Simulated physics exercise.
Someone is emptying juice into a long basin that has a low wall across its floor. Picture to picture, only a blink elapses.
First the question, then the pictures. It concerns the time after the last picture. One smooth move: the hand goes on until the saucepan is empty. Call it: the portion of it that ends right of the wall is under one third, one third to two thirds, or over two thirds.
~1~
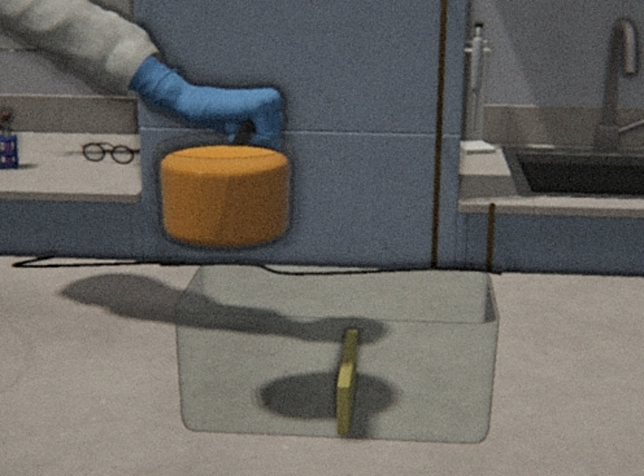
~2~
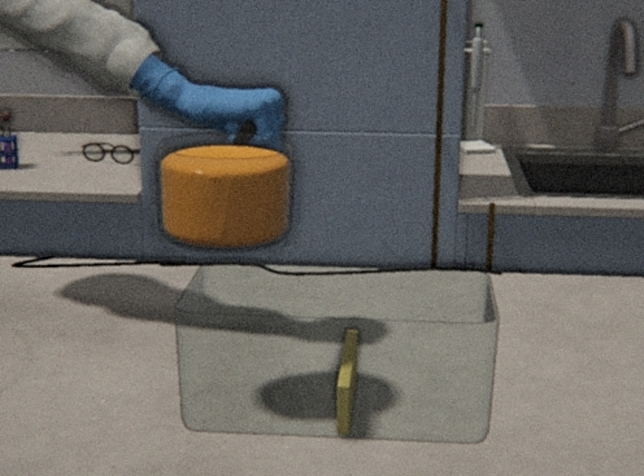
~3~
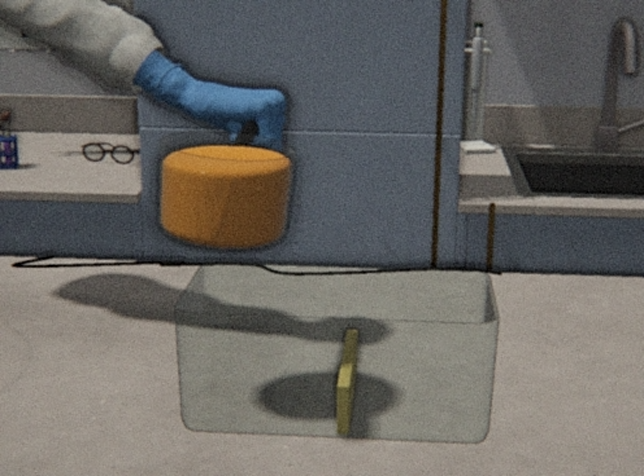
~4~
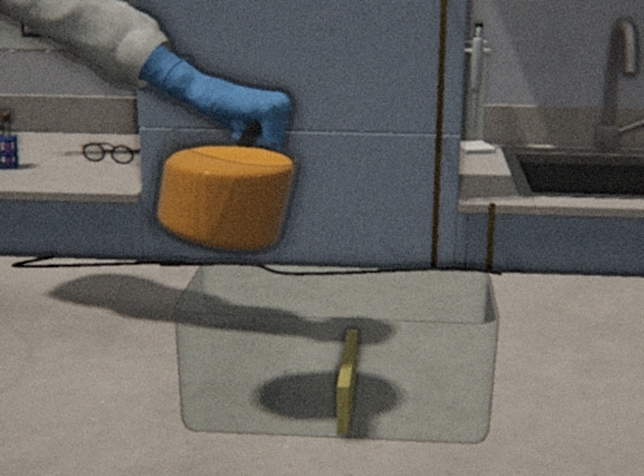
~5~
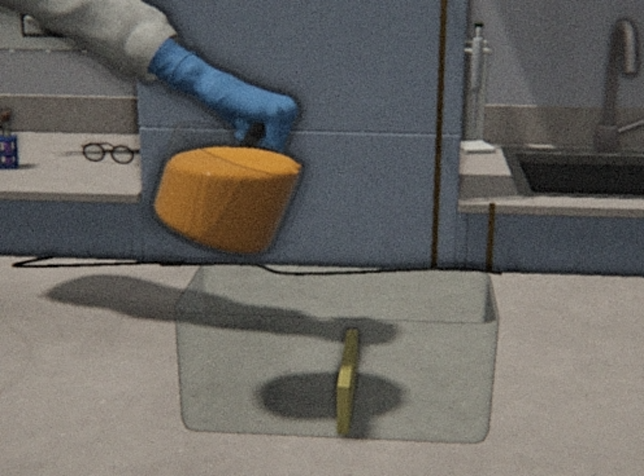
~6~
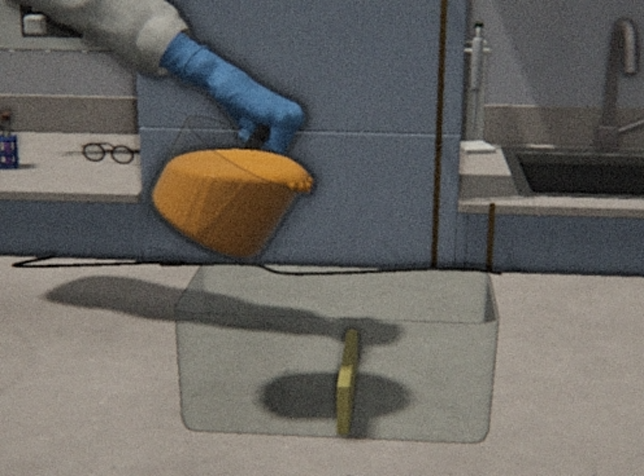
One third to two thirds.
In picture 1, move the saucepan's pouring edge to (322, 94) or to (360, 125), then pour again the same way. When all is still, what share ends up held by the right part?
About 90 per cent, then about 95 per cent.
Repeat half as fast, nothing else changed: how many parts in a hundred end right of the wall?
About 65 %.
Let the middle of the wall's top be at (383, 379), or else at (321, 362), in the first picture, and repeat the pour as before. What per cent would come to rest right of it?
The first placement leaves close to 25 per cent, the second close to 85 per cent.
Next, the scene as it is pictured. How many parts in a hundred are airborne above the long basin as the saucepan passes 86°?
That comes to near 25 percent.
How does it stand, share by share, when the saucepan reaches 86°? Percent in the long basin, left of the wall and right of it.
The left part holds 5 percent and the right part 25 percent.
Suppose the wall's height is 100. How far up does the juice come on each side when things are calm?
The left side sits at 30 per cent and the right side at 50.
A moment on, the saucepan is tipped on its side and 46 per cent is still to pour, 5 is left of the wall and 23 right of it.
Next, the saucepan is tipped right over and 11 per cent is still to pour, 28 is left of the wall and 55 right of it.
Then the saucepan is tipped right over and 2 per cent is still to pour, 41 is left of the wall and 55 right of it.
Later the saucepan is tipped right over and 0 per cent is still to pour, 44 is left of the wall and 55 right of it.
In the end 44 per cent lies left of the wall, 55 right of it and 0 outside.
